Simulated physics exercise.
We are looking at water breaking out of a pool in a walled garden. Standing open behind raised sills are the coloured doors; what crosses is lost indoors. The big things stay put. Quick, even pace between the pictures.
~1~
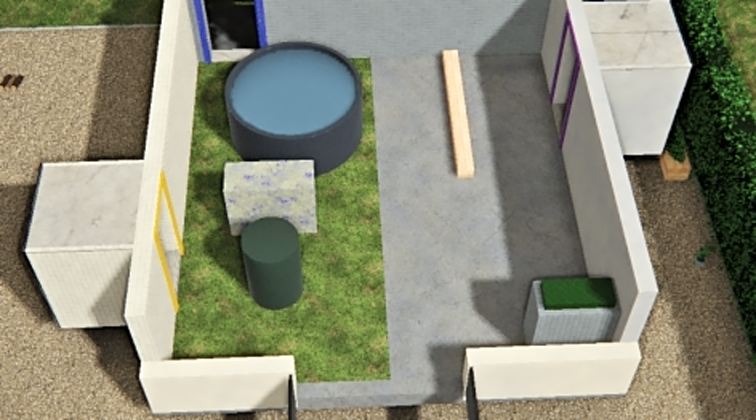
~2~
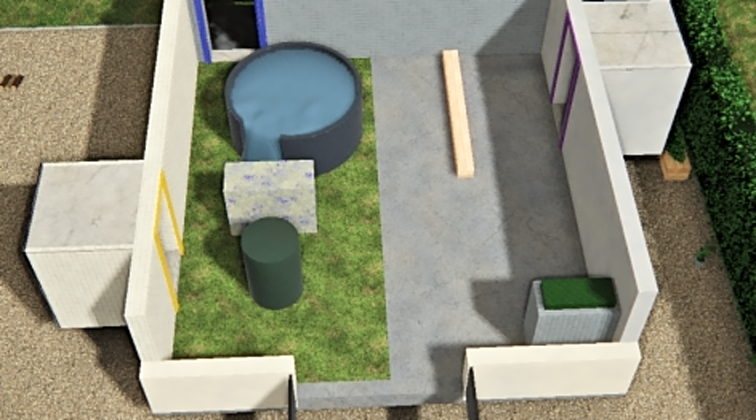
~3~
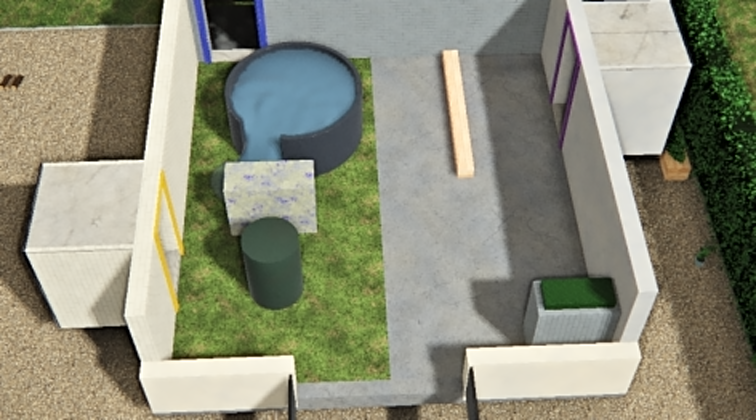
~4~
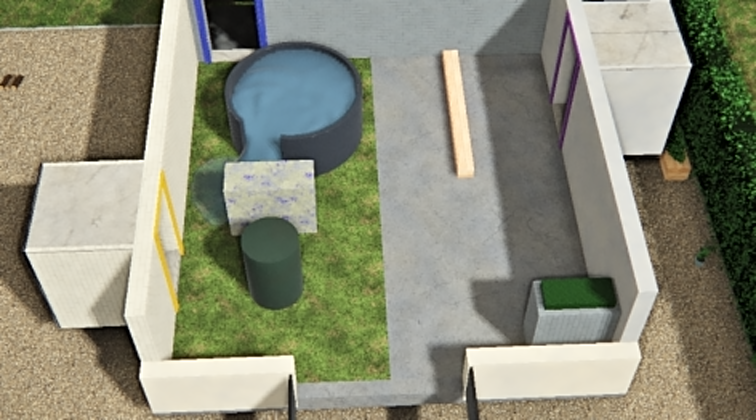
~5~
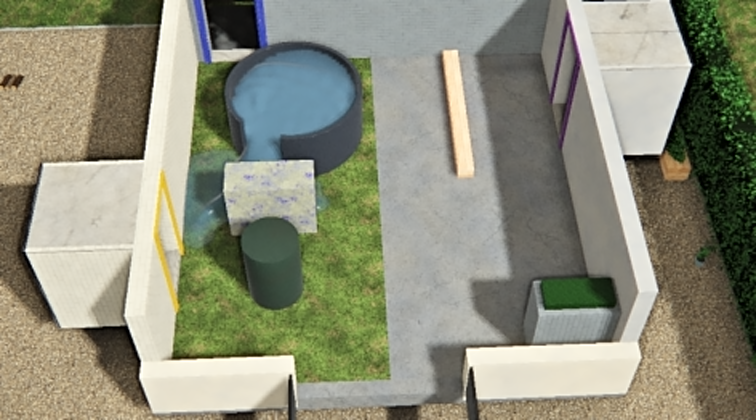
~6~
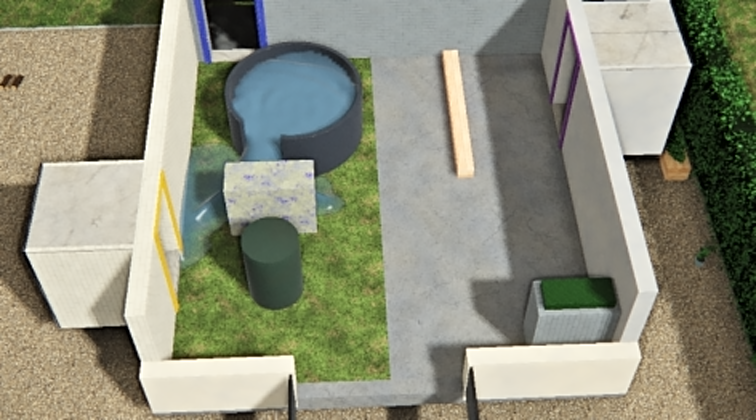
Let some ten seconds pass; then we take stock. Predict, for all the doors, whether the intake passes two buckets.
As I see it, the yellow door will allow in no excess, the purple door will allow in no excess, the blue door will allow in an excess.
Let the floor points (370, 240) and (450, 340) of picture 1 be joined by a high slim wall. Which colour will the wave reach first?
The one in yellow.
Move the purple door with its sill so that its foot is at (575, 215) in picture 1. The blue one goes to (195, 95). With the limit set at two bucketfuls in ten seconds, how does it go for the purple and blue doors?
From what I can tell, the purple door overshoots the mark; as for the blue door, it overshoots the mark.
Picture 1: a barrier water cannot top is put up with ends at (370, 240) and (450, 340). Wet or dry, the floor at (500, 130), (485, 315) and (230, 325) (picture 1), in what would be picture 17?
Lab note - point 1: Parched; point 2: Parched; point 3: Inundated.
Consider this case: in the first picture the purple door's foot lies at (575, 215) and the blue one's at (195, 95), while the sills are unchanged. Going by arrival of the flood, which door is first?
It would be the yellow door.
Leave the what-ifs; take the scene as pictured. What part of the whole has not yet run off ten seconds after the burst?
Roughly 86 %.
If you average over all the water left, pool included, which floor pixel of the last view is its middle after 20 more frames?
The water's middle lies around (284, 182).
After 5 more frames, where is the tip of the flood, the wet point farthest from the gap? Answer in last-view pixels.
I'd point to (173, 353).
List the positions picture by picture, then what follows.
In the first picture, still water in the pool at (294, 92).
In the second picture, water pours out at (264, 157) and has run to a hidden place.
In the third picture, water pours out at (264, 158) and has run to (222, 195).
In the fourth picture, water pours out at (264, 159) and has run to (216, 222).
In the fifth picture, water pours out at (264, 159) and has run to (191, 242).
In the sixth picture, the front is at (181, 265), out from the gap at (264, 158).
A moment on, water covers 20 % of the floor; the yellow door wet at the sill, nothing in, the purple door not reached, the blue door not reached.
Next, water covers 40 % of the floor; the yellow door wet at the sill, nothing in, the purple door not reached, the blue door not reached.
Then, water covers 60 % of the floor; the yellow door wet at the sill, nothing in, the purple door not reached, the blue door over two buckets in.
Later, water covers 85 % of the floor; the yellow door wet at the sill, nothing in, the purple door wet at the sill, nothing in, the blue door far over two buckets in.
In the end, water covers 95 % of the floor; the yellow door wet at the sill, nothing in, the purple door wet at the sill, nothing in, the blue door far over two buckets in.
